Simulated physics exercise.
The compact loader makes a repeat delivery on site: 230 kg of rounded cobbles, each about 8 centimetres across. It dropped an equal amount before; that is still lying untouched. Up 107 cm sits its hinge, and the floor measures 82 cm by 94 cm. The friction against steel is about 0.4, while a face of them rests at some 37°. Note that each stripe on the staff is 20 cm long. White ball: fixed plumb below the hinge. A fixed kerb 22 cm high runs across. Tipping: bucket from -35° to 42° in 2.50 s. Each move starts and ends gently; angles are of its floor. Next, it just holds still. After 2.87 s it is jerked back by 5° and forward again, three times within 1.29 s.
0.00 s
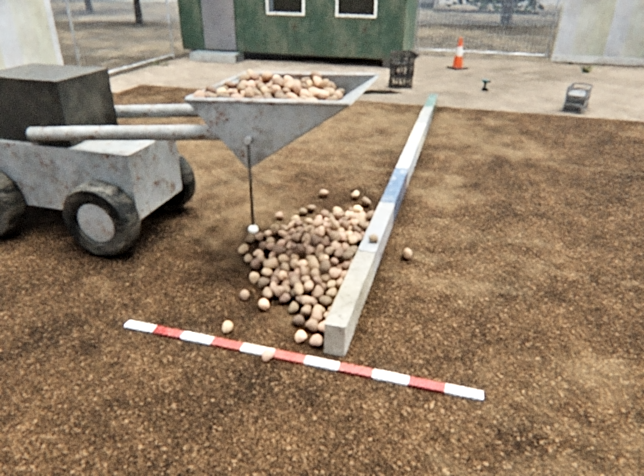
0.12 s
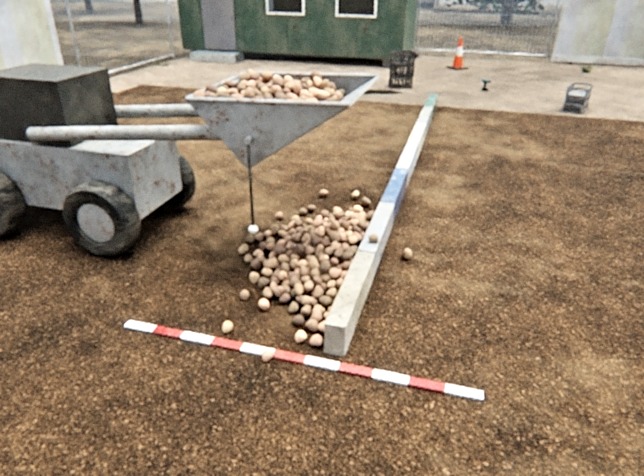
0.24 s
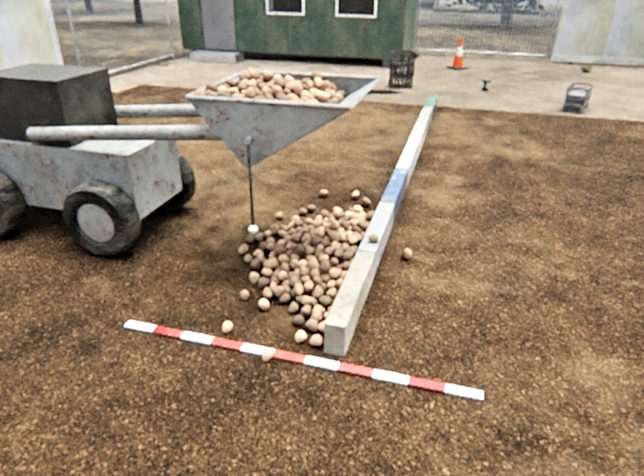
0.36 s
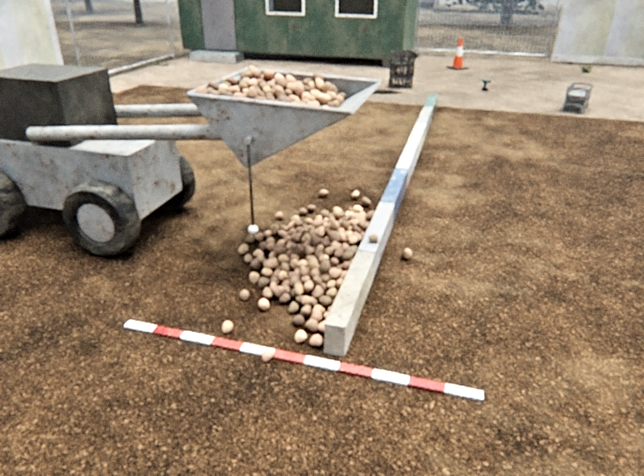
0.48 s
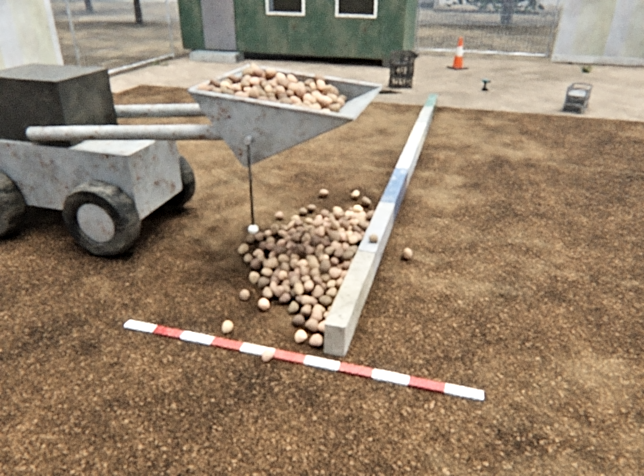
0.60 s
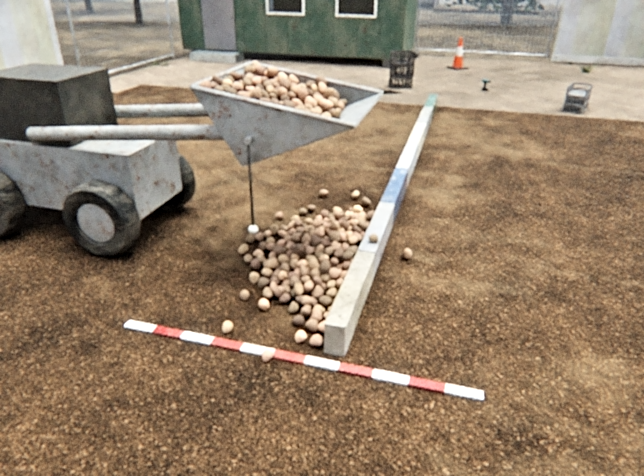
A raised metal bucket full of round stones tilts slightly forward above a heap of stones.
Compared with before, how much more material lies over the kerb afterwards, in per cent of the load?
Some 49 per cent of a load more.
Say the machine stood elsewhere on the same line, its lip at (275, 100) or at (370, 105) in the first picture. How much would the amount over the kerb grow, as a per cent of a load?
Near 0 in a hundred, then near 85 in a hundred.
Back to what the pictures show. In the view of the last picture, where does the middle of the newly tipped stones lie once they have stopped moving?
I'd put their centre close to (374, 254).
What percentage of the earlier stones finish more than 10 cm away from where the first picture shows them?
I'd put it at about 0 per cent.
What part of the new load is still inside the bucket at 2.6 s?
About 5 percent is still in there.
After 1.9 s the floor is at 30°; in per cent of one load, 85 in the bucket, 114 on this side of the kerb, 1 over the kerb; the foremost stones are at (387, 230).
After 2.6 s the floor is at 42°; in per cent of one load, 3 in the bucket, 158 on this side of the kerb, 39 over the kerb; the foremost stones are at (498, 276).
After 4.6 s the floor is at 42°; in per cent of one load, 0 in the bucket, 151 on this side of the kerb, 49 over the kerb; the foremost stones are at (568, 285).
After 7.1 s the floor is at 42°; in per cent of one load, 0 in the bucket, 151 on this side of the kerb, 49 over the kerb; the foremost stones are at (568, 285). Net gain over the kerb, 49.
